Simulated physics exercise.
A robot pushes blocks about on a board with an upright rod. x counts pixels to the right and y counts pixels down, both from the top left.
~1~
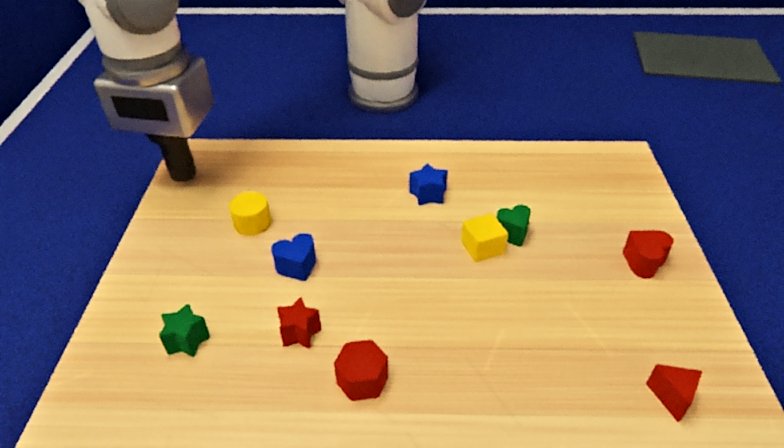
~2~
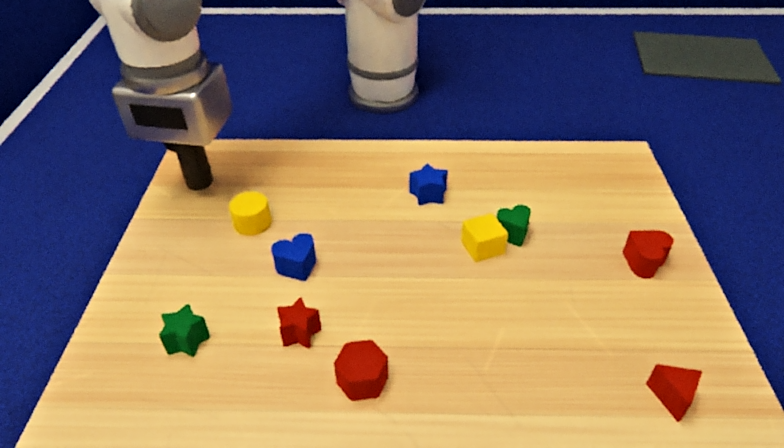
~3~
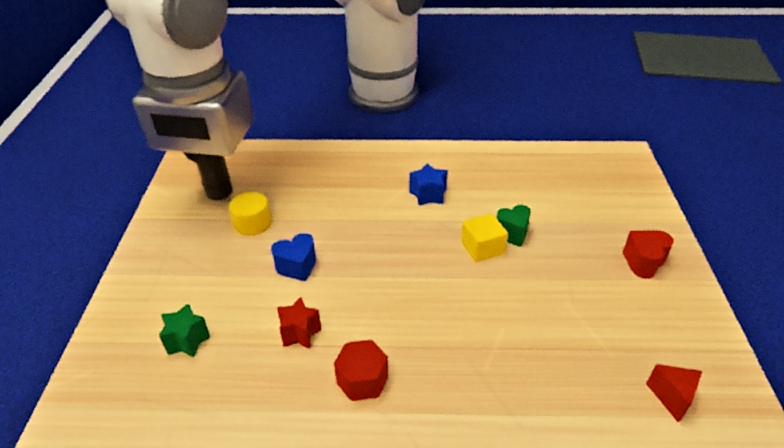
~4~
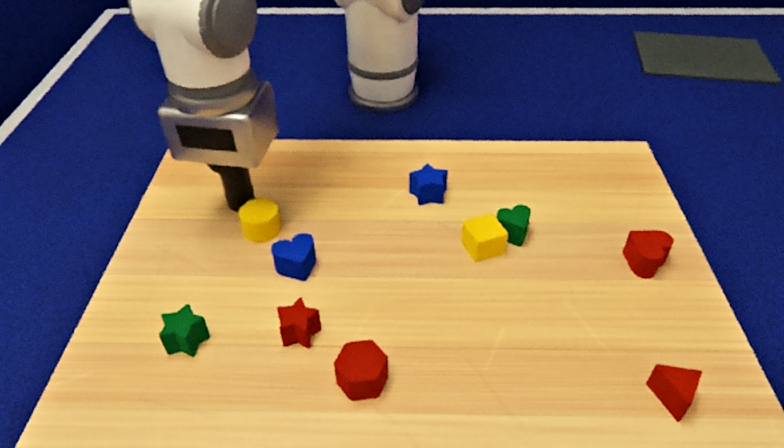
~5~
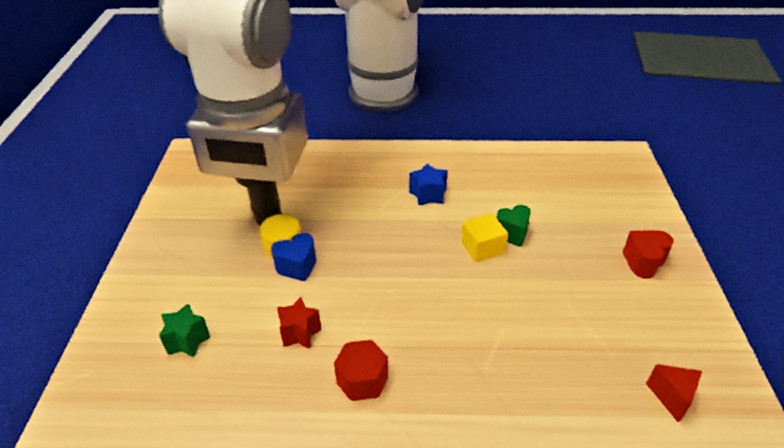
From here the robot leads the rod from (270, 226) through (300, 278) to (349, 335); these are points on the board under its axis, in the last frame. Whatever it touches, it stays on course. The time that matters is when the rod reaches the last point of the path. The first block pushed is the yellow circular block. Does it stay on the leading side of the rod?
In front, still.
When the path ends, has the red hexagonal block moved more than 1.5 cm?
Short answer: Yes.
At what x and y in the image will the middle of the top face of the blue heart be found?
Its top middle: (418, 345).
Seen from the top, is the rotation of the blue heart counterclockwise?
Yes, that is how it ends up.
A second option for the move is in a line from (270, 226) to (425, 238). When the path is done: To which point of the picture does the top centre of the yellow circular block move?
Close to (307, 233).
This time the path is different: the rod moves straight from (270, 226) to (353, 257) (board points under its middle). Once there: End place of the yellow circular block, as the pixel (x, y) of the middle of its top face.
Expect it around (334, 261).
On the path given first. One third of the way, rod at (287, 251); yellow circular block at (302, 262); blue heart at (323, 283), turned 15° anticlockwise.
Two thirds of the way, rod at (313, 288); yellow circular block at (334, 300); blue heart at (362, 320), turned 25° anticlockwise; red star at (296, 324), turned 50° clockwise.
At the end, rod at (348, 326); yellow circular block at (379, 335); blue heart at (418, 345), turned 45° anticlockwise; red star at (296, 324), turned 50° clockwise; red hexagonal block at (371, 379), turned 50° clockwise.
